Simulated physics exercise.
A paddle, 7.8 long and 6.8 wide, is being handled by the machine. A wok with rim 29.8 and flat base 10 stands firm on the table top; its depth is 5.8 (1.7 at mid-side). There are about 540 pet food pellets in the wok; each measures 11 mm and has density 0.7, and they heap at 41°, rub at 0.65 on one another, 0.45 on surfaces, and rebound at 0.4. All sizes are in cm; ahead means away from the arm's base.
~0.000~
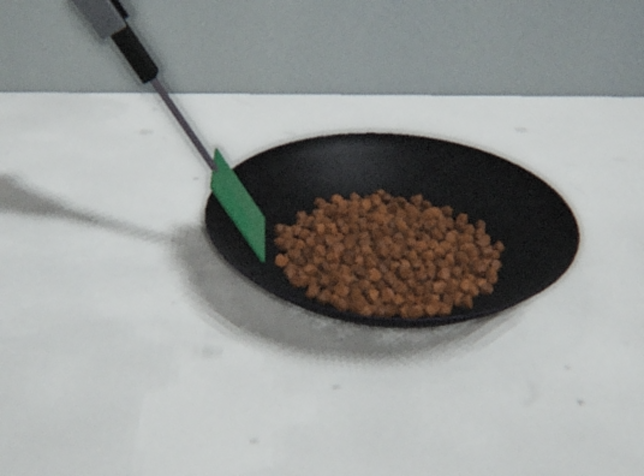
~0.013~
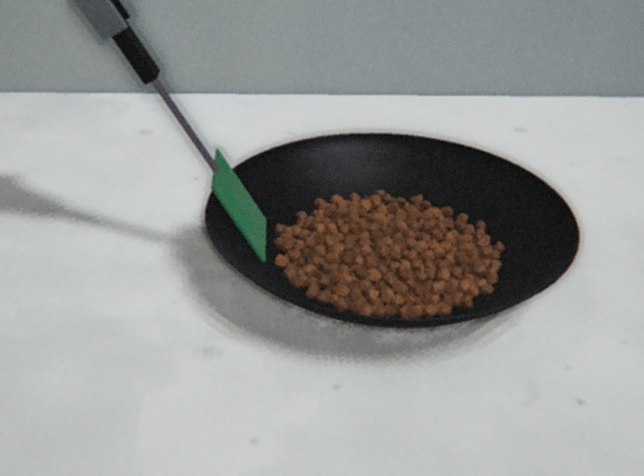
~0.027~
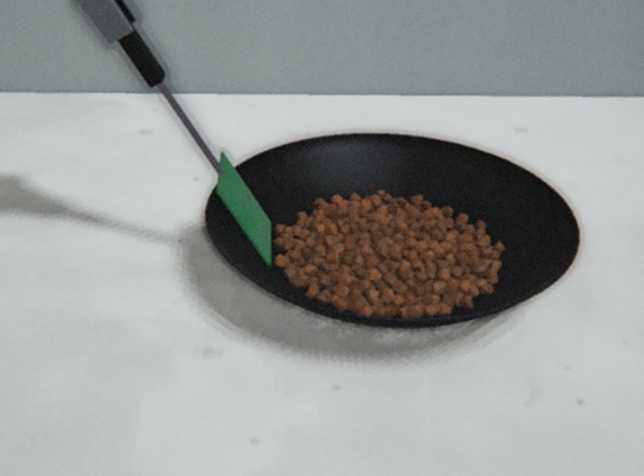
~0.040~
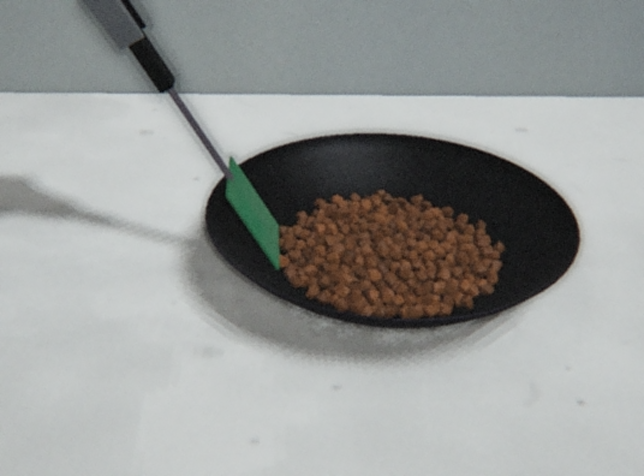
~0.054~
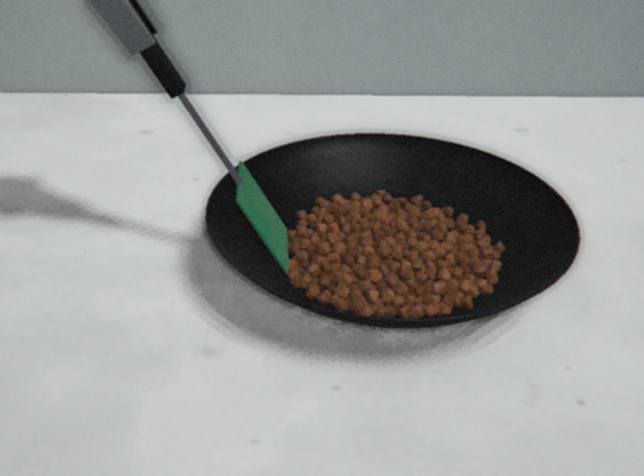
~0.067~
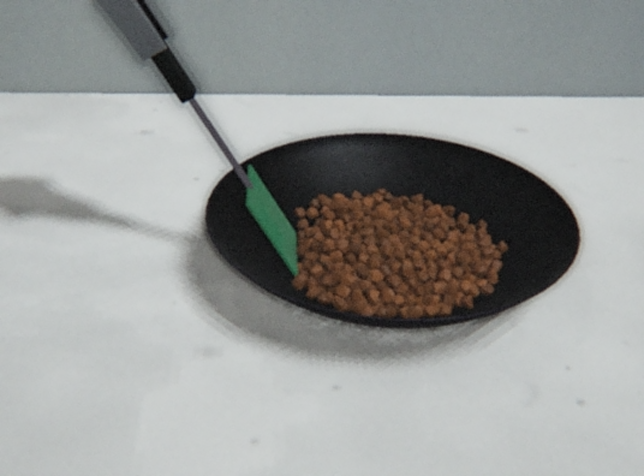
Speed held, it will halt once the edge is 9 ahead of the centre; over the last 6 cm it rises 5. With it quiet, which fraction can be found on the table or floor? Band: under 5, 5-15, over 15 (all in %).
5-15 %.
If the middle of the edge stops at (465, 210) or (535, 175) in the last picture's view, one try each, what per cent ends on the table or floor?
0 % and 25 %.
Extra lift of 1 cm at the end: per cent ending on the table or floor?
I'd say close to 15 per cent.
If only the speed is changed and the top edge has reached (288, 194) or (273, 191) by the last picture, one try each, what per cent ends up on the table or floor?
Try one roughly 30 per cent; try two roughly 20 per cent.
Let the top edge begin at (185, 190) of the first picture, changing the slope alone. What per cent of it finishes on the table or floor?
Around 10 percent ends up on the table or floor.
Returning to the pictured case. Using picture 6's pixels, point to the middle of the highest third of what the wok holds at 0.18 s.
Roughly at pixel (448, 233).
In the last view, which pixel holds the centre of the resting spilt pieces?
It ends up around (621, 261).
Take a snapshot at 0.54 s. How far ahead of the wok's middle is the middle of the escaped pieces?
It comes to near 20 cm ahead of the middle.
By 0.18 s, sloping 60°, highest piece 5 above the table; 538 in the wok.
By 0.29 s, sloping 60°, highest piece 7 above the table; 538 in the wok.
By 0.54 s, sloping 60°, highest piece 7 above the table; 490 in the wok, 42 on the table or floor, 6 on the blade or in flight.
By 1.59 s, sloping 60°, highest piece 6 above the table; 489 in the wok, 49 on the table or floor.
Final count, 489 in the wok, 49 on the table or floor. That is 9 % on the table or floor.
